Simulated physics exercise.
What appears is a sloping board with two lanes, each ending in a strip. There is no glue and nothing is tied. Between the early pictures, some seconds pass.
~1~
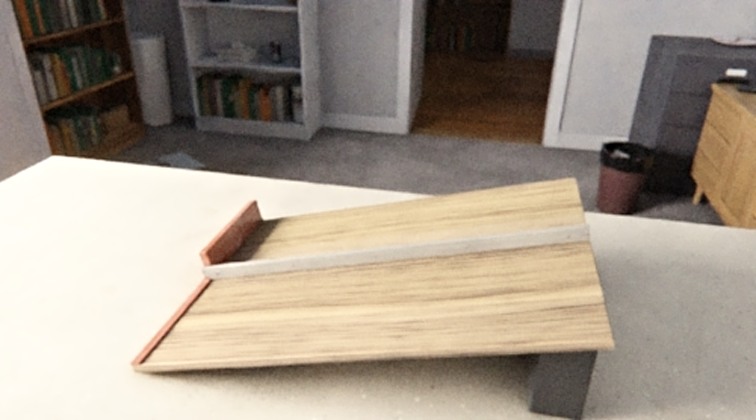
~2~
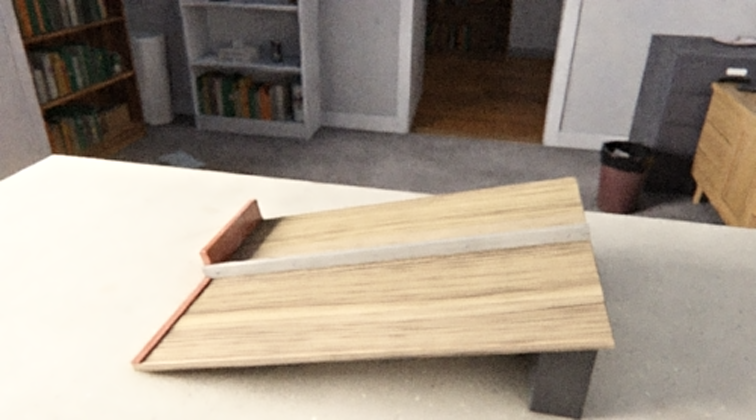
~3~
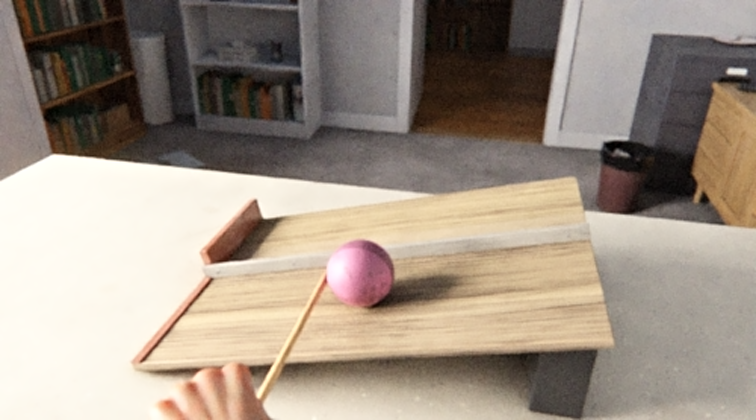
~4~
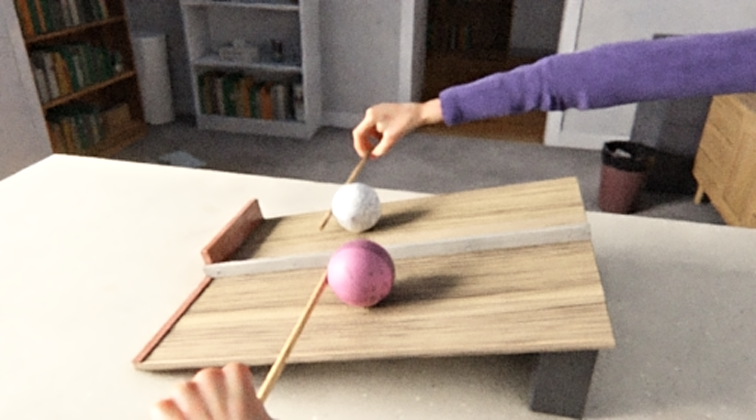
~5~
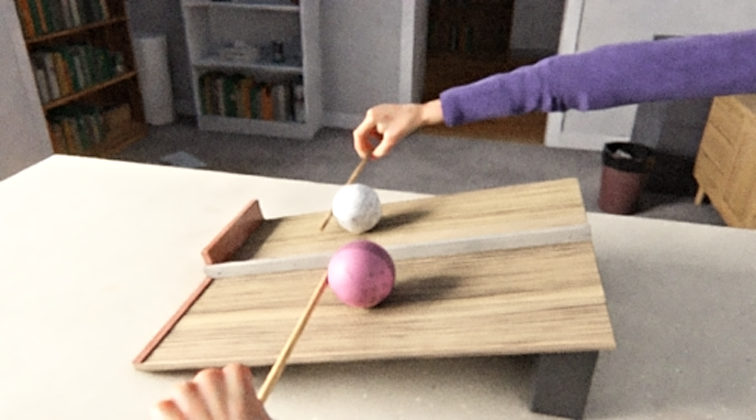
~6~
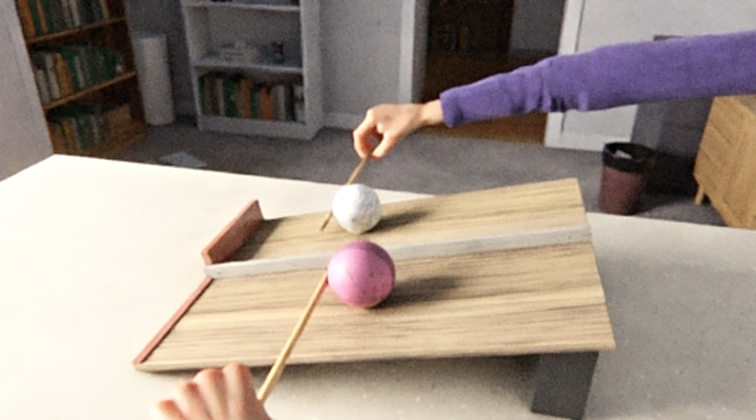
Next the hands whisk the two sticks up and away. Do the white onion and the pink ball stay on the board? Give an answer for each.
The white onion stays put, the pink ball falls off.
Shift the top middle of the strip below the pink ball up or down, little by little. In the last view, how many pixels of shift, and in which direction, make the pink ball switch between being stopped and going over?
Move it up some 12 pixels and it switches.
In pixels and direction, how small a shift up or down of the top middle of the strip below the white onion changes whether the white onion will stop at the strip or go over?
12 pixels or so, going down.
Then, 0.56 s past the last view, white onion resting against the strip near (260, 222); pink ball rolling on the board near (196, 290).
Then, 1.10 s past the last view, white onion resting against the strip near (256, 222); pink ball off the board.
Finally, the white onion is held by the strip, near (256, 222); the pink ball goes over the end.
